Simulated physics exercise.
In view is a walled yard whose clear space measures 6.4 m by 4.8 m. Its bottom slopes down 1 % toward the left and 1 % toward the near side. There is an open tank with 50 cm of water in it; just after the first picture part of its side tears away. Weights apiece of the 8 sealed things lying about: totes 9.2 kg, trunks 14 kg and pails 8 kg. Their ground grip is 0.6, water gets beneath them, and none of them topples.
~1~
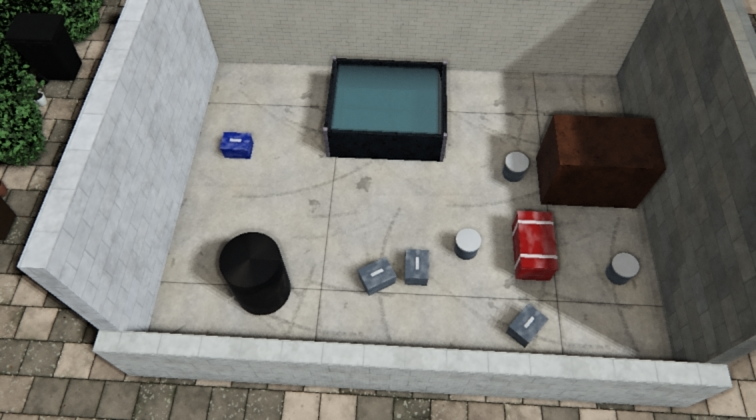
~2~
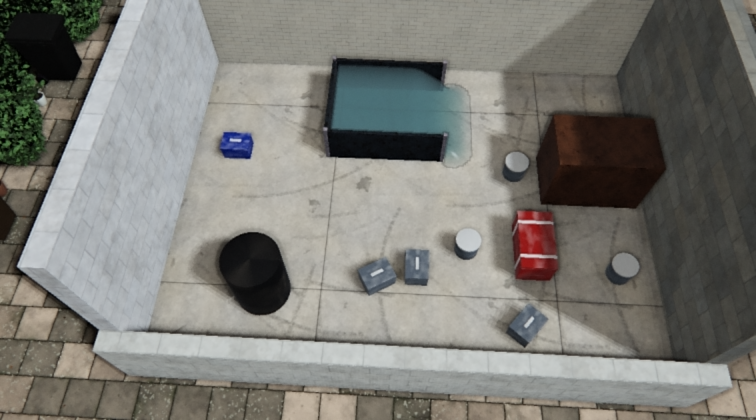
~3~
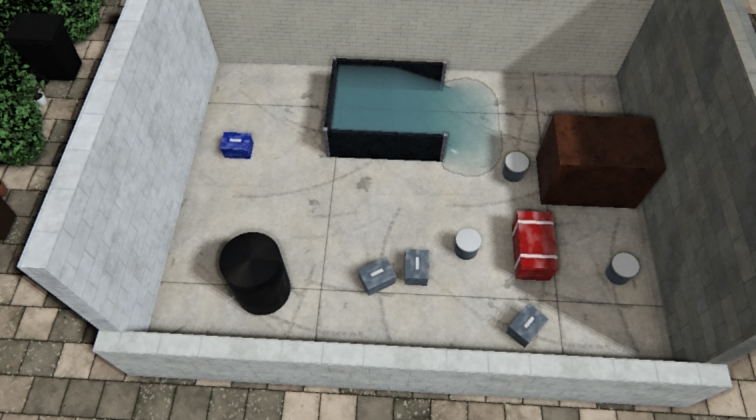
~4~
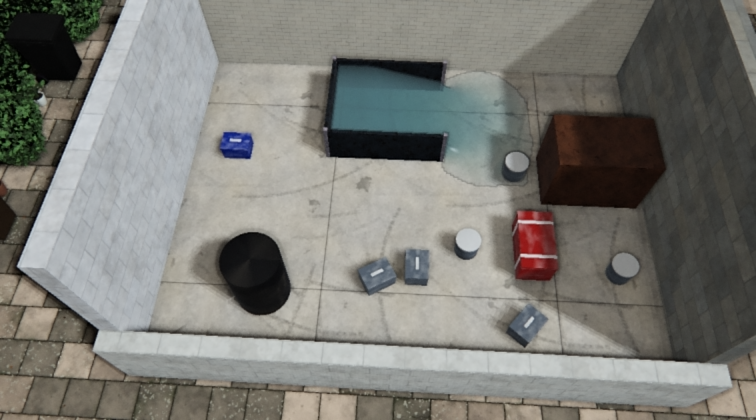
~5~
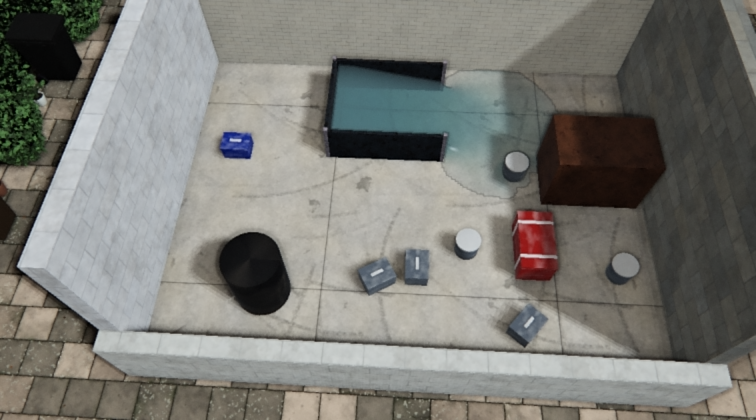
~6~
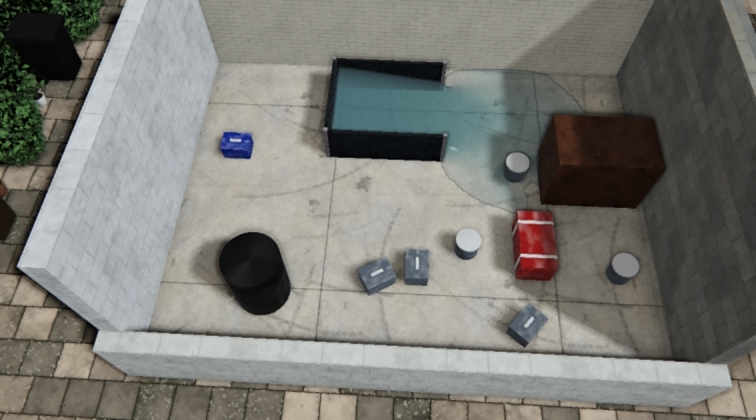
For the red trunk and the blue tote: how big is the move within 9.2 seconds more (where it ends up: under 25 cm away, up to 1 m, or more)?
In the end, the red trunk has shifted partway and the blue tote is essentially where it was.
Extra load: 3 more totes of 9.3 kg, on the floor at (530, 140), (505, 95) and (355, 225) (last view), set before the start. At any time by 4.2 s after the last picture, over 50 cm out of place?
Respectively: Greater, greater, smaller.
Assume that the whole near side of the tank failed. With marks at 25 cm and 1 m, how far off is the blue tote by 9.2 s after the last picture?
I'd say the blue tote scarcely moves.
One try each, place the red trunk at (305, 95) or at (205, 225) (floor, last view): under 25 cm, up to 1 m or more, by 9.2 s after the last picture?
Run 1: It remains nearly still. Run 2: It remains nearly still.
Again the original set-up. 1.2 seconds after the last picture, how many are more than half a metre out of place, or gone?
Tally: 1.
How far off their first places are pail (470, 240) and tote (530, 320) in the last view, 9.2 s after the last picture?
Taken in order, the shifts are 20 cm and 20 cm.
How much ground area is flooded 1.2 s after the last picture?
Somewhere around 10.5 m2, roughly.
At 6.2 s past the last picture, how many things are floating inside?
The count is 0.
Then, 1.2 s after the last picture the red trunk is near (540, 268), 0.4 m from its start, aground; the blue tote is near (236, 141), 0.0 m from its start, aground; 0 afloat.
Then, 3.8 s after the last picture the red trunk is near (541, 278), 0.5 m from its start, aground; the blue tote is near (236, 141), 0.0 m from its start, aground; 0 afloat.
Then, 6.2 s after the last picture the red trunk is near (541, 277), 0.5 m from its start, aground; the blue tote is near (236, 141), 0.0 m from its start, aground; 0 afloat.
Then, 9.2 s after the last picture the red trunk is near (545, 277), 0.5 m from its start, afloat; the blue tote is near (236, 141), 0.0 m from its start, aground; 1 afloat.
